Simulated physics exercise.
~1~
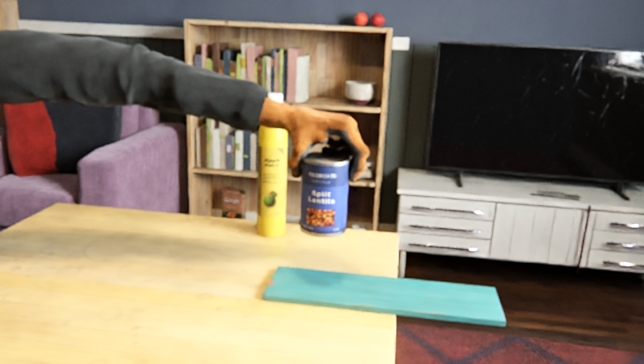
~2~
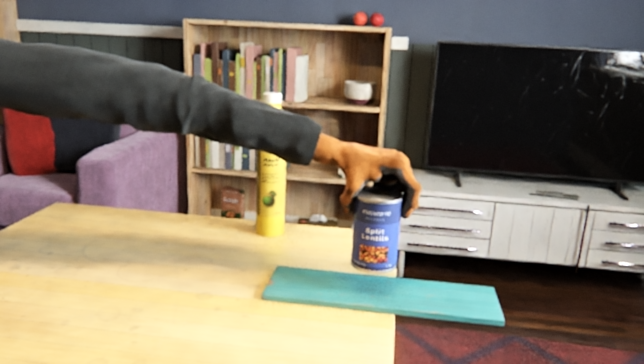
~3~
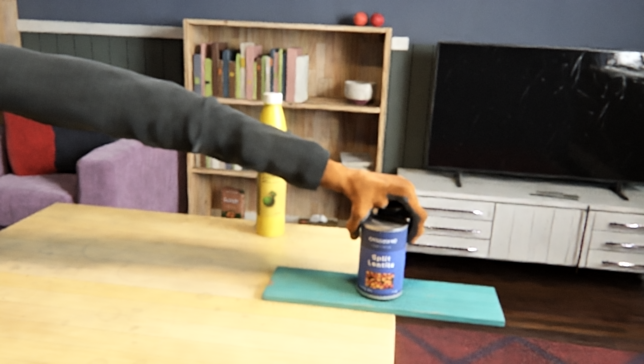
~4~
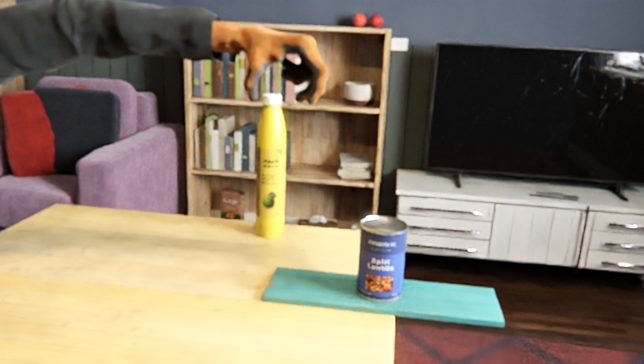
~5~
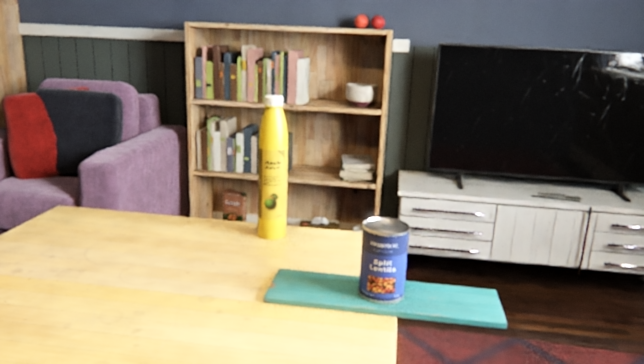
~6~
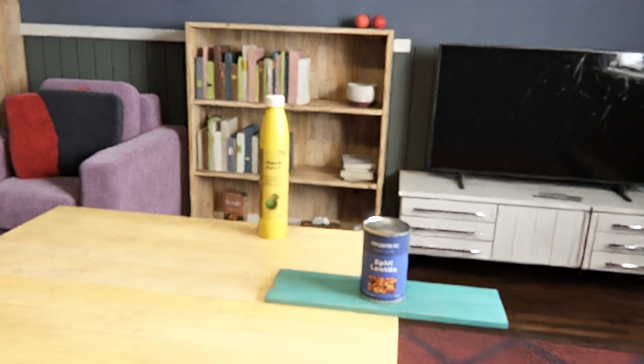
In a living room with a purple armchair, a bookcase and a television, a turquoise plank lies on a wooden table with one end jutting past the right edge. A dark-sleeved arm reaches in from the left, its hand gripping a blue tin beside a yellow bottle. The hand carries the tin to the right and toward the viewer, then lowers it upright onto the plank near the table's edge. It lets go and draws back to the left, out of view. The plank stays balanced, with the tin standing on it and the bottle still upright behind.
